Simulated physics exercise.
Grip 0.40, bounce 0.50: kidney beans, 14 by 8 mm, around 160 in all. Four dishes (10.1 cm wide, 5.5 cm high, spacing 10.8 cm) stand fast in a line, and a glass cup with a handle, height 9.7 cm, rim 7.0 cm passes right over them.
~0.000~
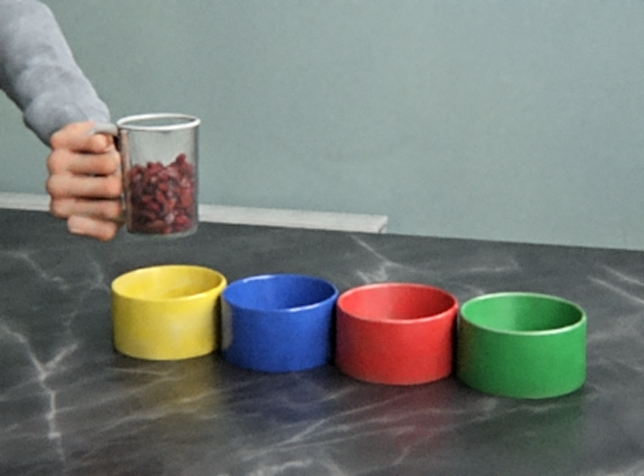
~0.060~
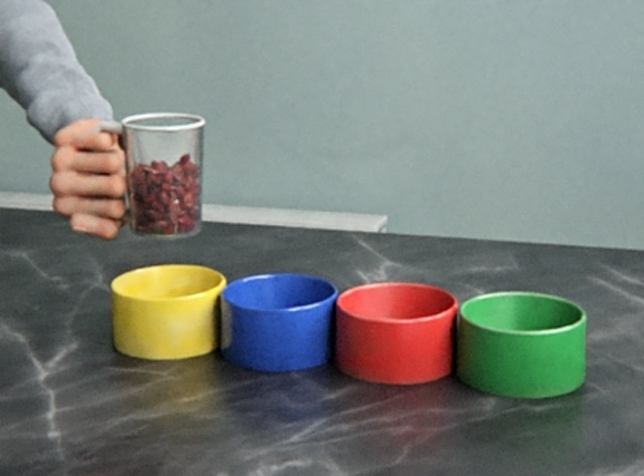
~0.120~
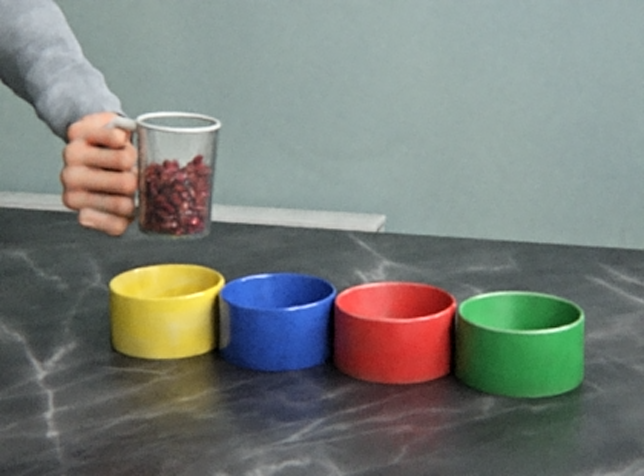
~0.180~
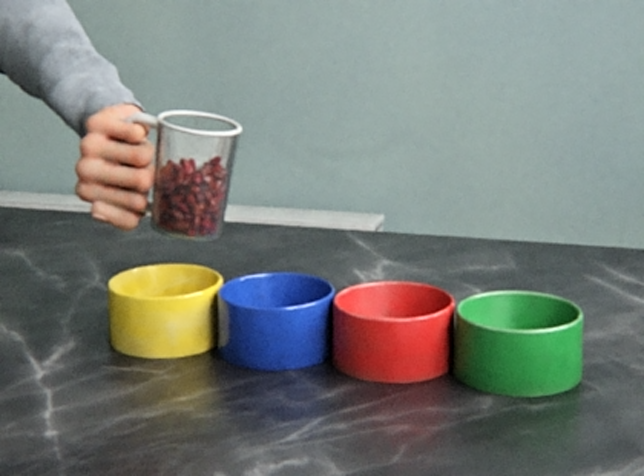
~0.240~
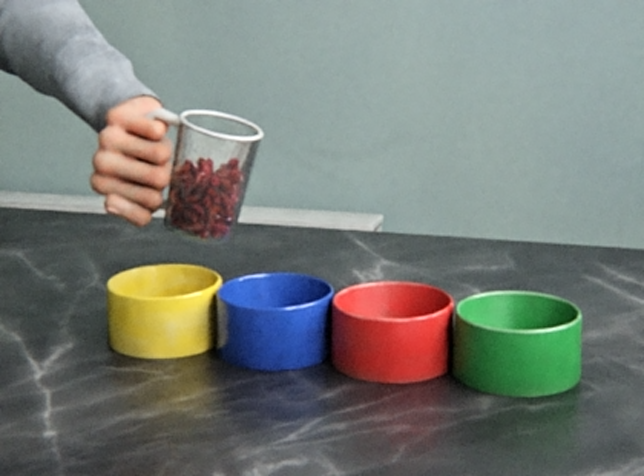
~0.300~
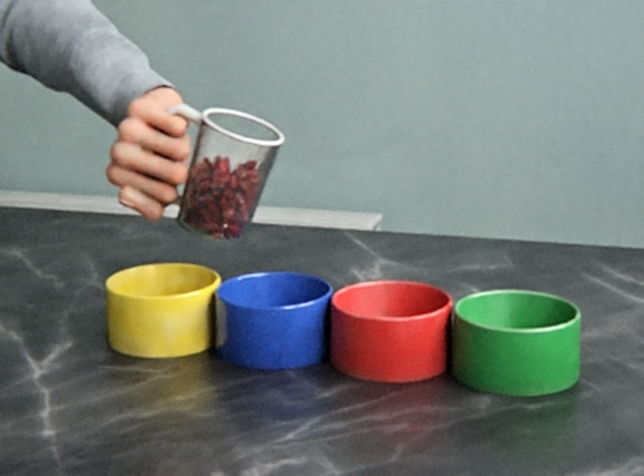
A hand holding a clear glass cup of dark red beans by its handle starts nearly still and upright above the yellow dish. It then moves right, steadily tilting the cup rightward above the blue dish, while the yellow, blue, red and green dishes stay in their row.
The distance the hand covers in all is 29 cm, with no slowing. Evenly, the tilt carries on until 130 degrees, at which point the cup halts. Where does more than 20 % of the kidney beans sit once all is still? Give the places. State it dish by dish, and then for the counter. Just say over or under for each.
Red: Not in excess of a fifth; blue: Not in excess of a fifth; green: In excess of a fifth; yellow: Not in excess of a fifth; counter: Not in excess of a fifth.
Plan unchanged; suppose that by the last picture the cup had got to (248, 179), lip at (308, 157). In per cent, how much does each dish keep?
Dish by dish: Red 0 per cent, blue 0 per cent, green 90 per cent, yellow 0 per cent.
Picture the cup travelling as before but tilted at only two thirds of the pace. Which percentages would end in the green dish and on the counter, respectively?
In the green dish 100; on the counter 0.
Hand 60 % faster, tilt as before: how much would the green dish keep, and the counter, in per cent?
Shares - green 100, counter 0.
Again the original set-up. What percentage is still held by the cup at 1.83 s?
About 0 percent.
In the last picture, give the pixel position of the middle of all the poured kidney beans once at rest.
(529, 351) or so.
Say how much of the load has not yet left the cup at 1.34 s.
I reckon around 90 per cent.
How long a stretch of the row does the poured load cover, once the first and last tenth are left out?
Spread: Around 5 cm.
After 0.92 s, tilt 72 degrees; cup holds 100 %.
After 1.34 s, tilt 106 degrees; cup holds 90 %, green 5 %.
After 1.83 s, tilt 130 degrees; cup holds 0 %, green 100 %.
By 2.4 s all is still; red 0 %, blue 0 %, green 100 %, yellow 0 %, counter 0 %.
